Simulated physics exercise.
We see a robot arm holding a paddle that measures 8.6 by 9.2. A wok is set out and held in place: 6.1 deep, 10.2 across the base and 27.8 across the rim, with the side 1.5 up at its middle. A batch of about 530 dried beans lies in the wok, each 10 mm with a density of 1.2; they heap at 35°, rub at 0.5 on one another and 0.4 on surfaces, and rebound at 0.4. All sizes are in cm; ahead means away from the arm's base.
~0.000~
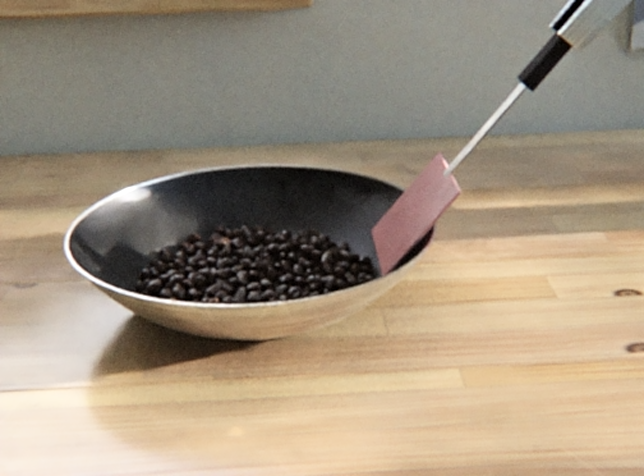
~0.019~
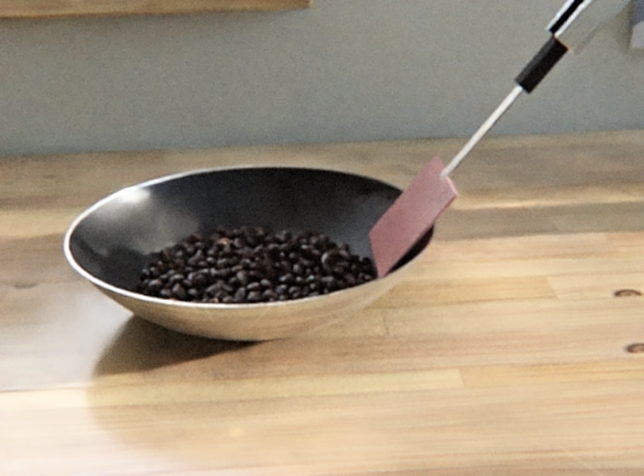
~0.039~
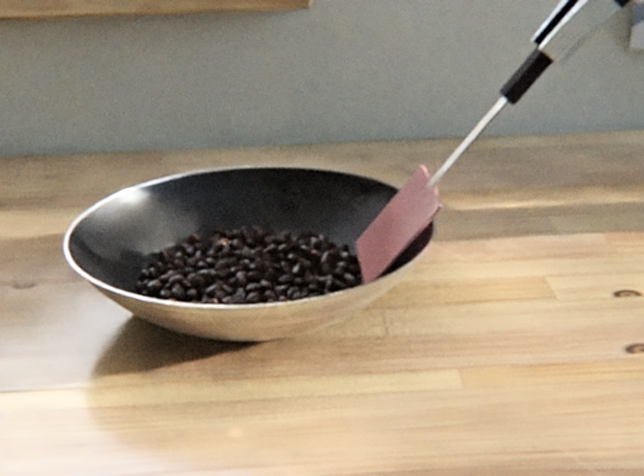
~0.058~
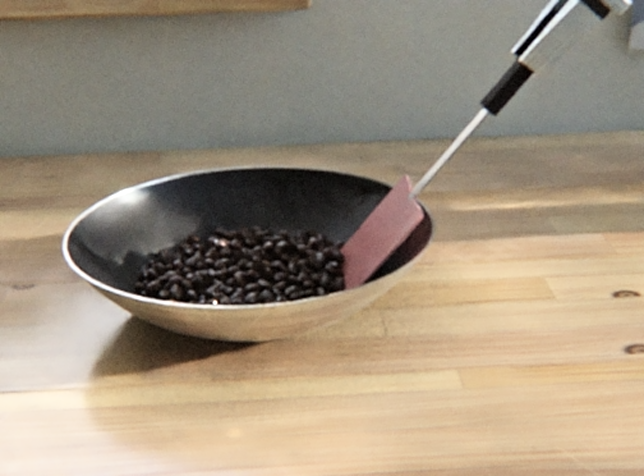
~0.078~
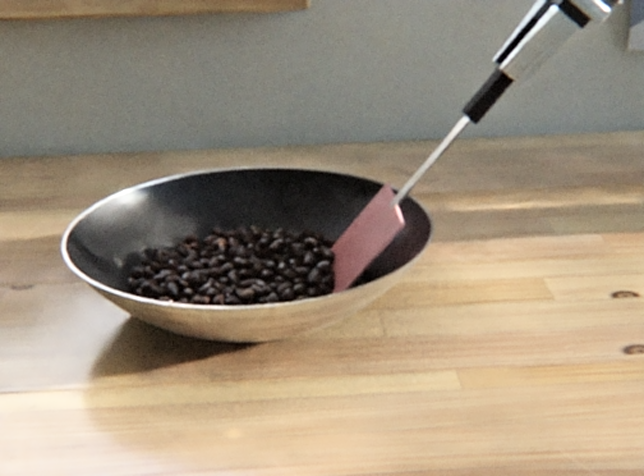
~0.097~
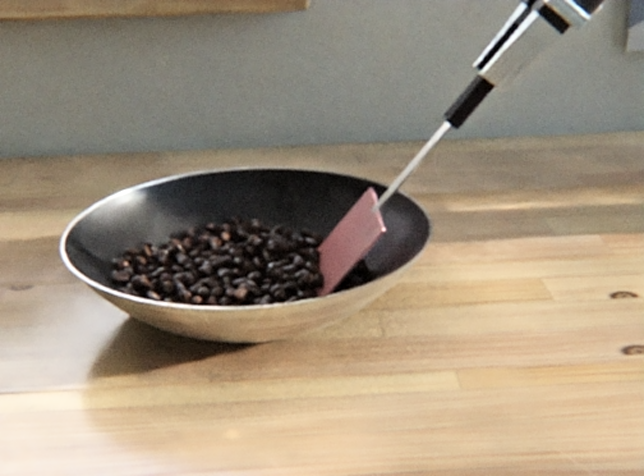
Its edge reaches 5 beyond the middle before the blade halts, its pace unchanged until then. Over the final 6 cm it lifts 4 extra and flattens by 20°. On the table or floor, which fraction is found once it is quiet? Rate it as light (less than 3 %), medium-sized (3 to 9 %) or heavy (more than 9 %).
Rated light.
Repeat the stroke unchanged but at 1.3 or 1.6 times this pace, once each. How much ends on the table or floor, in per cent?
0 and 5 %.
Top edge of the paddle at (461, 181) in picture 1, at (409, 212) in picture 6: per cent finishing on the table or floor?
Some 0 percent ends up on the table or floor.
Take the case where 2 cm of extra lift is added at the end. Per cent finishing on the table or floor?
Result: Approx. 0 %.
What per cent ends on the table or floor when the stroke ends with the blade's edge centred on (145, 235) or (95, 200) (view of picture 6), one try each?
Try 1: Approx. 5 %; try 2: Approx. 35 %.
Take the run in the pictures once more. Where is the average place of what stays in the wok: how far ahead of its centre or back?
Ahead, by around 5.0 cm.
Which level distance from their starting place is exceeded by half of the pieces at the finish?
Roughly 5 centimetres.
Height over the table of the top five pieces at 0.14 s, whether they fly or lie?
Estimated height above table: Approx. 5 cm.
By 0.14 s, sloping 49°, highest piece 5 above the table; 529 in the wok.
By 0.19 s, sloping 40°, highest piece 6 above the table; 529 in the wok.
By 0.42 s, sloping 30°, highest piece 6 above the table; 529 in the wok.
By 1.47 s, sloping 30°, highest piece 6 above the table; 529 in the wok.
Final count, 529 in the wok. That is 0 % on the table or floor.
